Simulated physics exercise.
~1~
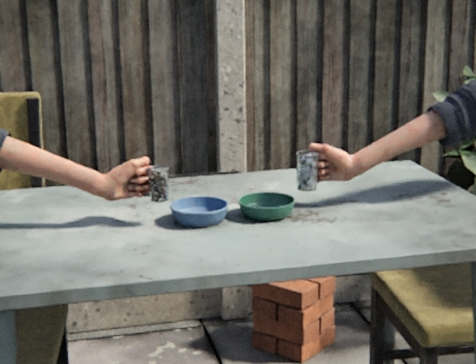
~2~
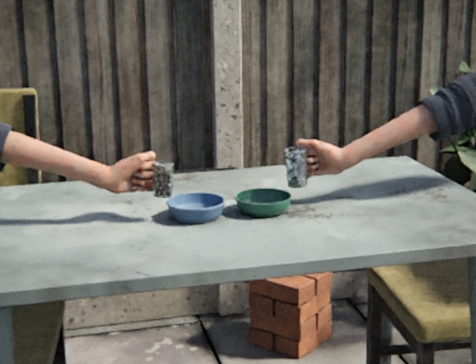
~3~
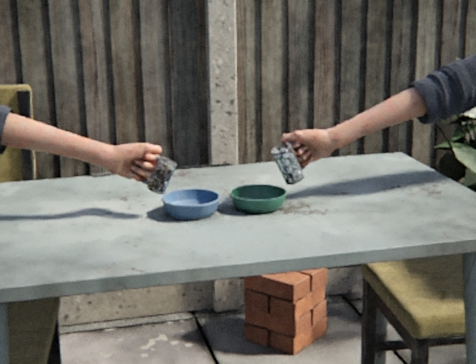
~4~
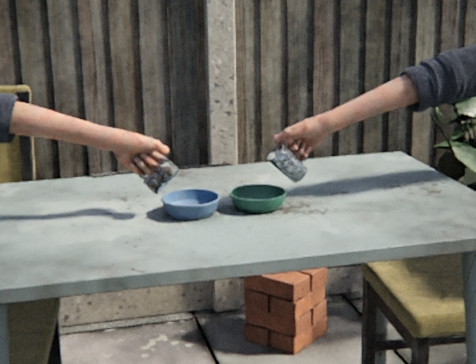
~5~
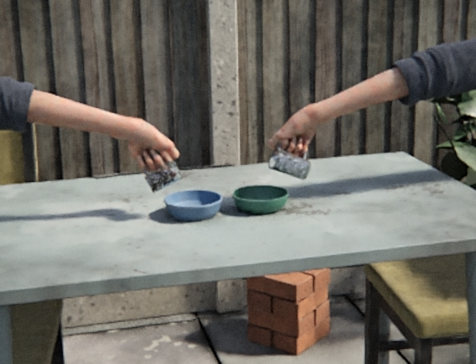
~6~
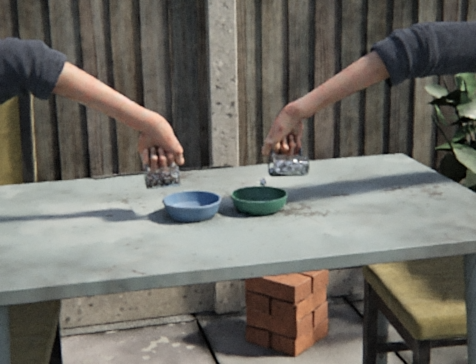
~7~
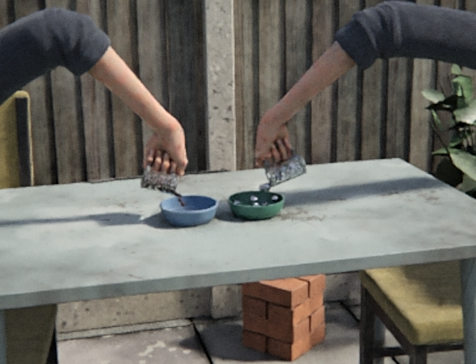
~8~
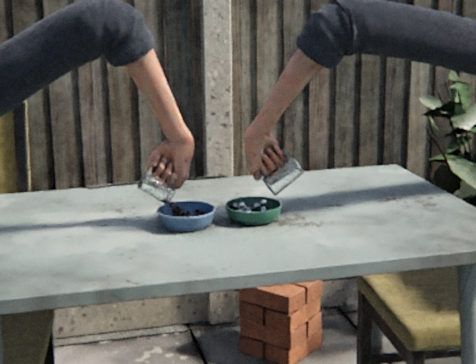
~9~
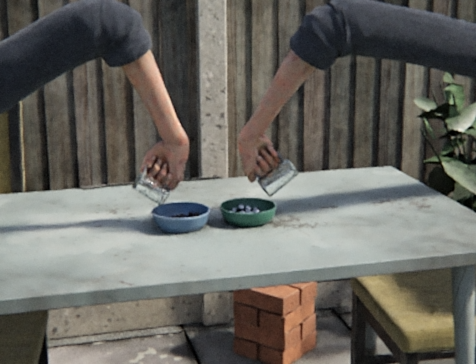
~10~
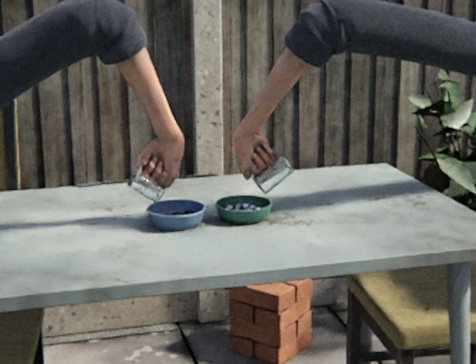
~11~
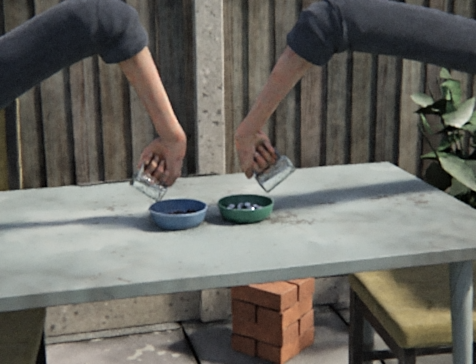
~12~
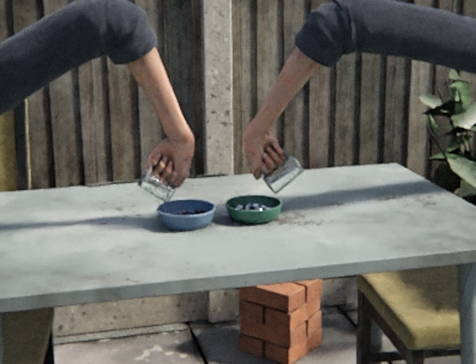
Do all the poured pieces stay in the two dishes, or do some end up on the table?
All of them stay in the dishes. The blue dish on the left and the green dish on the right each hold every piece from their cup, and nothing lands on the table.
